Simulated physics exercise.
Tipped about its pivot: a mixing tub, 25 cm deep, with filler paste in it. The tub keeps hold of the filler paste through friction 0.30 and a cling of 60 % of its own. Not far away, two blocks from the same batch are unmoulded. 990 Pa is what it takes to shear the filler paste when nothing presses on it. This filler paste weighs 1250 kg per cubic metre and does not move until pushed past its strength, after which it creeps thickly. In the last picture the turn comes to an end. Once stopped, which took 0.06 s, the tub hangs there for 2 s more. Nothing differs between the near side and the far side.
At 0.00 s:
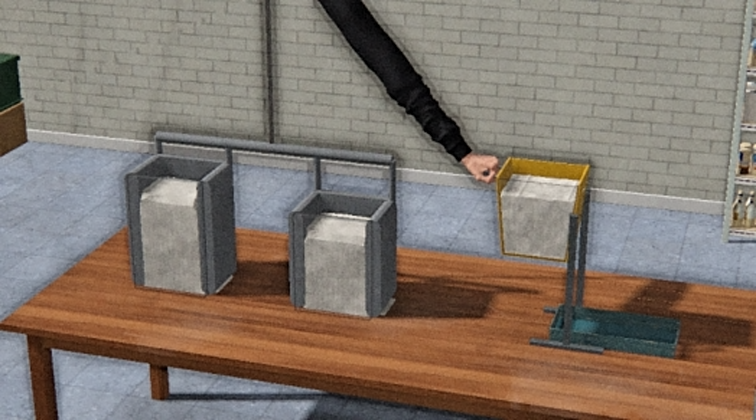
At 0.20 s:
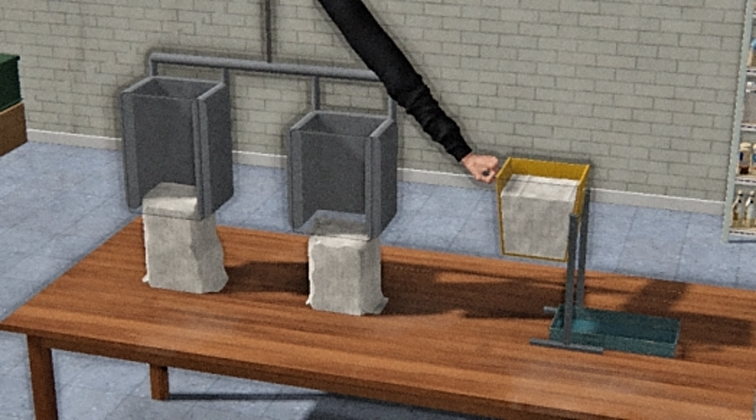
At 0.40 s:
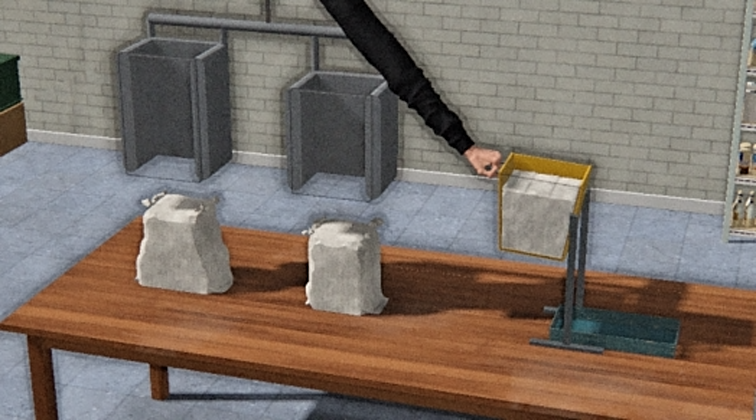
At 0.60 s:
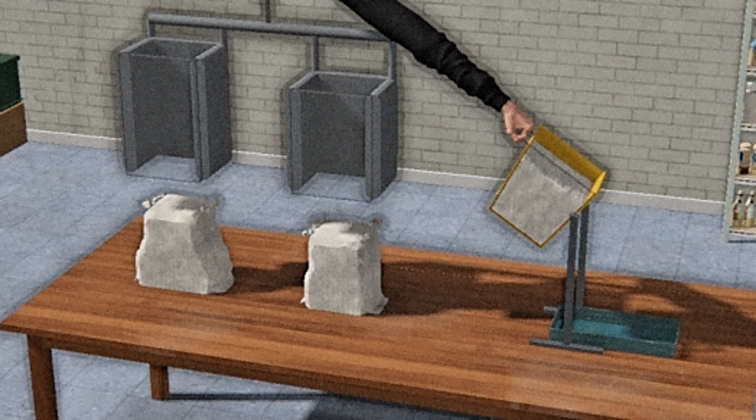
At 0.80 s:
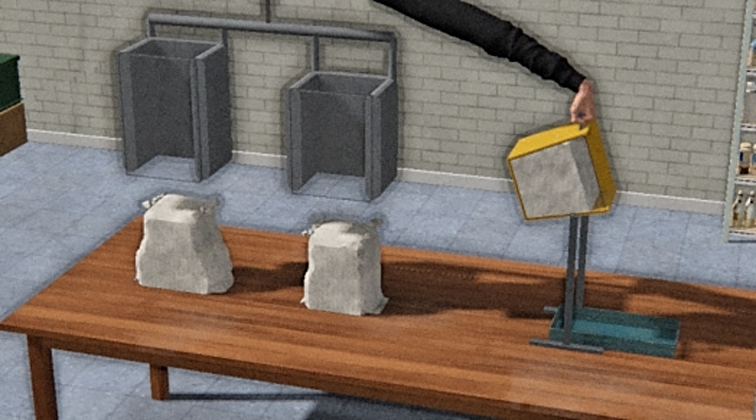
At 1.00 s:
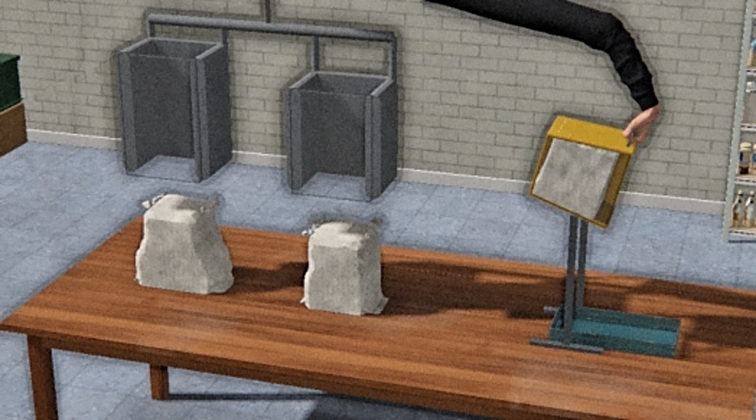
Two grey moulds lift off pale blocks, then a hand tilts a yellow-rimmed tub rightward.
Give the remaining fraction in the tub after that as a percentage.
Close to 0 per cent.
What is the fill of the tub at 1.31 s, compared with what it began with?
Near 65 %.
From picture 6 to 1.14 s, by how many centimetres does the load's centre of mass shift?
5 cm.
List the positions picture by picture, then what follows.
Handle-side rim at (499, 178), tilt 0 degrees; crest of the filler paste at (501, 193); block heights 36 cm, 29 cm (left to right), in the first picture.
Handle-side rim at (499, 178), tilt 0 degrees; crest of the filler paste at (501, 193); block heights 34 cm, 29 cm (left to right), in the second picture.
Handle-side rim at (502, 173), tilt 4 degrees; crest of the filler paste at (507, 190); block heights 30 cm, 28 cm (left to right), in the third picture.
Handle-side rim at (531, 145), tilt 33 degrees; crest of the filler paste at (526, 161); block heights 29 cm, 28 cm (left to right), in the fourth picture.
Handle-side rim at (586, 136), tilt 71 degrees; crest of the filler paste at (569, 144); block heights 29 cm, 28 cm (left to right), in the fifth picture.
Handle-side rim at (631, 156), tilt 104 degrees; crest of the filler paste at (559, 140); block heights 29 cm, 28 cm (left to right), in the sixth picture.
After 1.14 s, the tub is at 104 degrees and holds 99 %.
After 1.31 s, the tub is at 104 degrees and holds 65 %.
After 1.48 s, the tub is at 104 degrees and holds 19 %.
After 1.65 s, the tub is at 104 degrees and holds 0 %.
After 3.00 s, the tub is at 104 degrees and holds 0 %.
